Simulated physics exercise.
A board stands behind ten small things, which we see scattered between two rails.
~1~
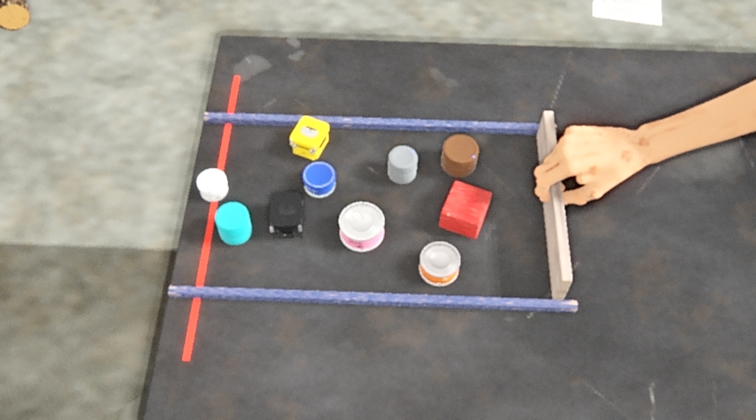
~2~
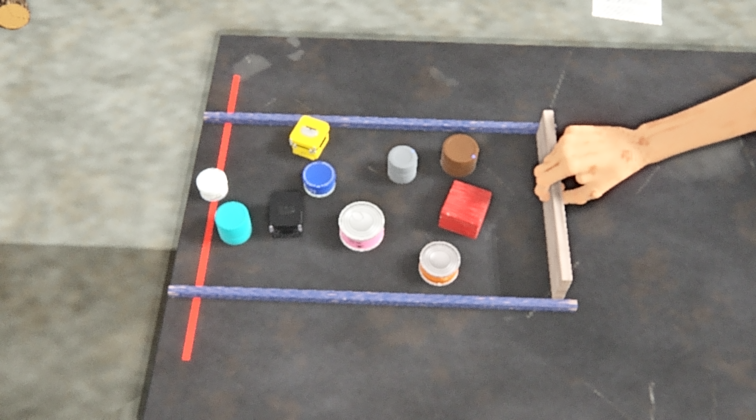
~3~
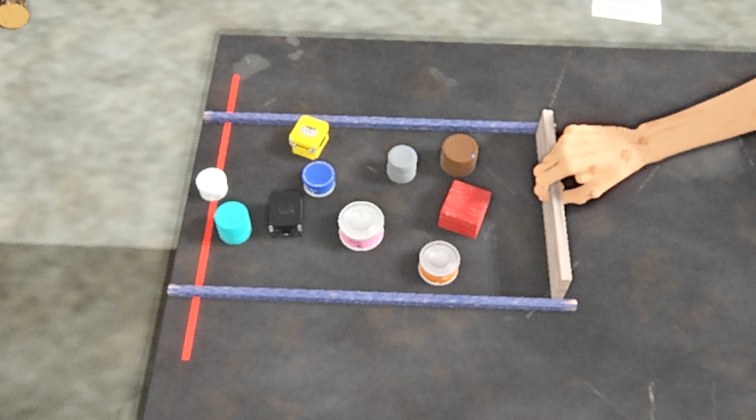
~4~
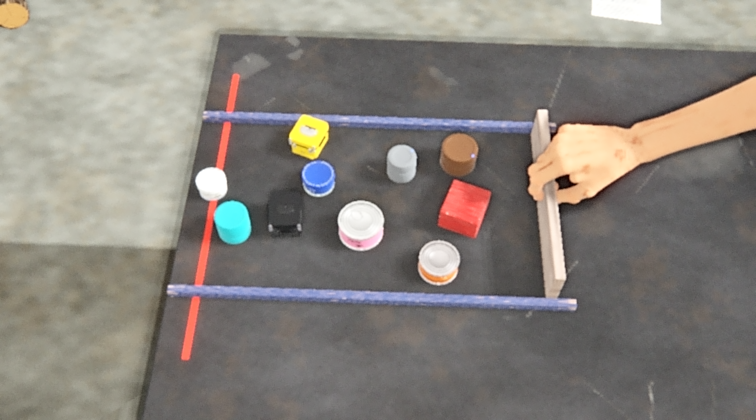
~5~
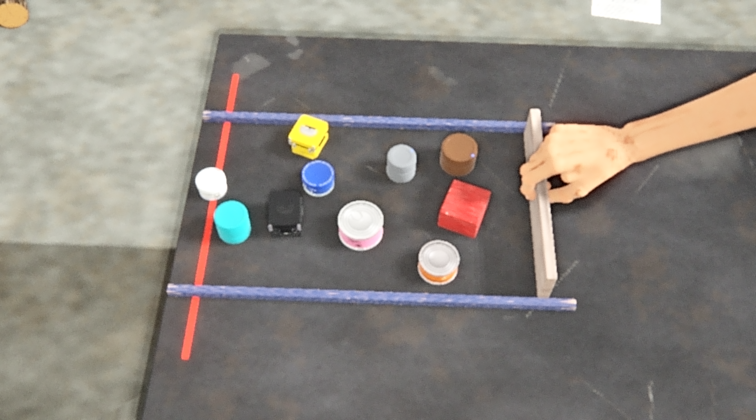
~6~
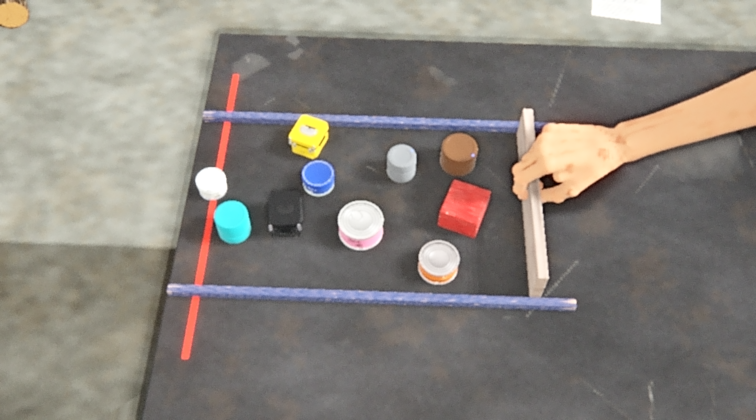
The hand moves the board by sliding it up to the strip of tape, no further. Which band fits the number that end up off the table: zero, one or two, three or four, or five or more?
The band is five or more.
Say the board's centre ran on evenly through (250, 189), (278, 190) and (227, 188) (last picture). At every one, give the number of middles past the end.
The counts are 3, 1 and 6, in that order.
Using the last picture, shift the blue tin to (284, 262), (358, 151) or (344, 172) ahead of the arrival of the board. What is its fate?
Blue tin: Goes down; goes down; goes down.
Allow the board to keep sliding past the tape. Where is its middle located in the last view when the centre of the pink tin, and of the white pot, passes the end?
I'd say about (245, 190) for the first one and about (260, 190) for the second.
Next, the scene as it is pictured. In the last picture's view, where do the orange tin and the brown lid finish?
The orange tin comes to rest at (183, 253), and the brown lid comes to rest at (203, 147).
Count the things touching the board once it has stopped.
Looks like 4 of them, all told.
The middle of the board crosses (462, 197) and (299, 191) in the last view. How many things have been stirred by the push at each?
The first number is 2, the next one 10.
Soon after, none off yet; white pot at rest near (212, 184); turquoise lid at rest near (233, 223); black case at rest near (286, 214).
After that, none off yet; white pot moving near (209, 182); turquoise lid displaced about its own width near (184, 220); black case displaced well along near (224, 206).
In the end, the number that fall off is five or more; gone, pink tin, blue tin, yellow case, black case, turquoise lid and white pot.
